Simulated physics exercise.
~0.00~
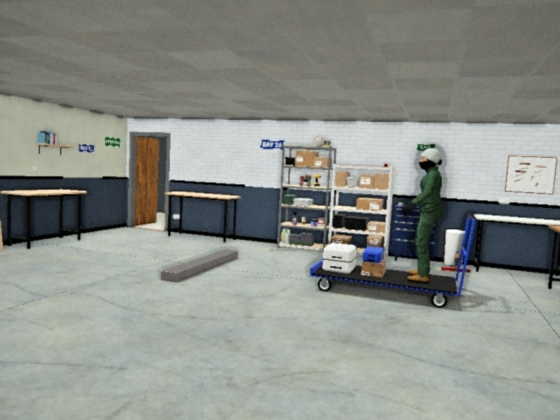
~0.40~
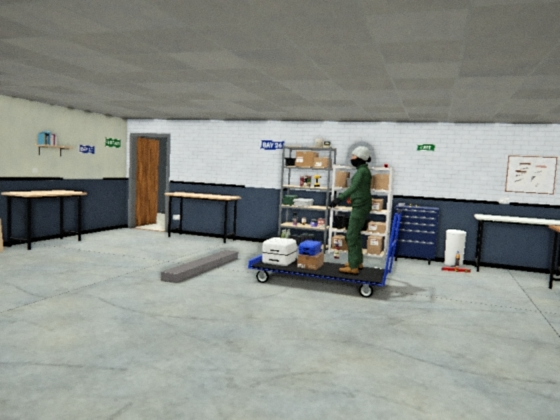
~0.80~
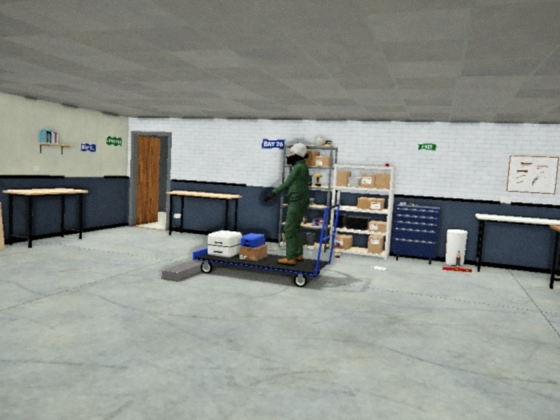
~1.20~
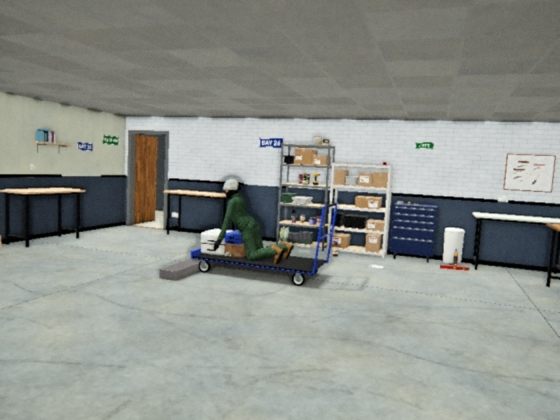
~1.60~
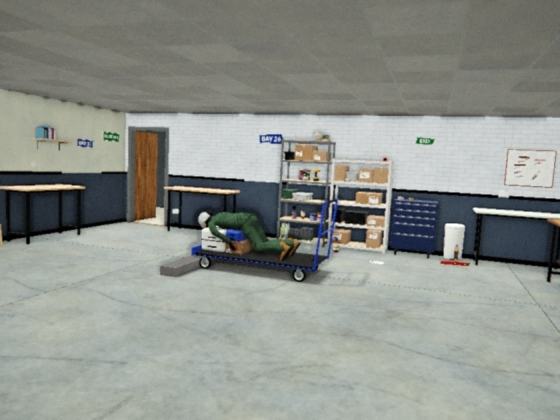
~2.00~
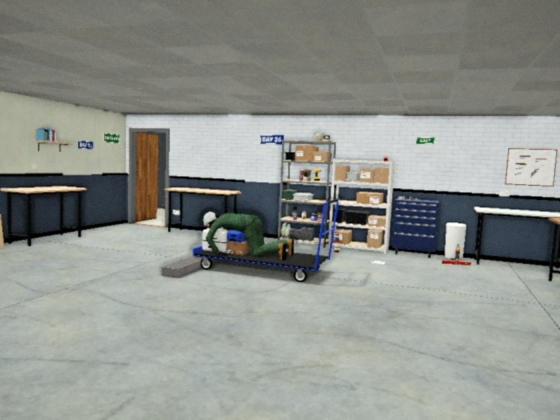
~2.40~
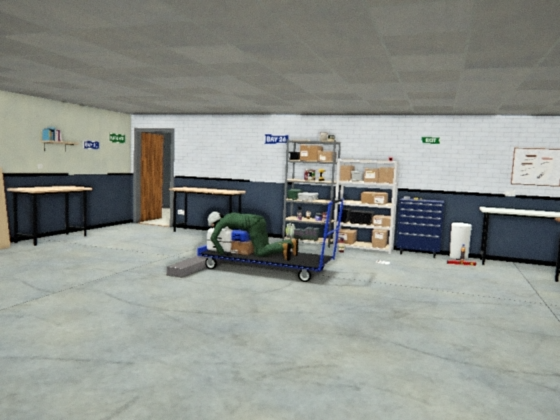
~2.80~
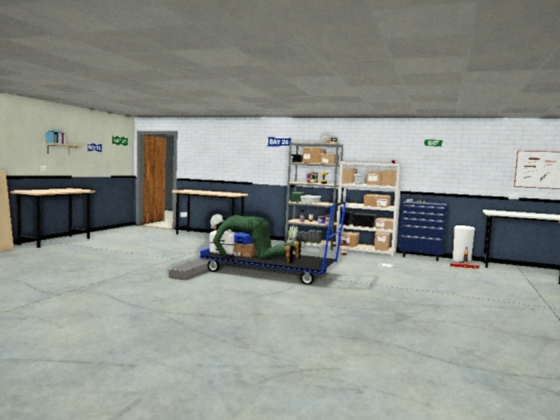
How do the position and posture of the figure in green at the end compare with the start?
At the start the figure stands upright on the trolley over on the right side of the room. By the end it is further left, near the kerb, lying slumped over the load on the trolley's deck.
In a workshop with a concrete floor, seen from across the room by a slightly swaying camera, shelves, benches and a blue drawer cabinet line the far walls. A figure in green with a pale helmet stands on a blue trolley, behind white and blue cases and a brown carton, while a low grey kerb lies to the left. The trolley rolls left and stops at the kerb. The figure pitches forward to the left, dropping onto its knees and then folding limply over the load. It ends slumped face down on the deck, with the cases and carton still aboard.
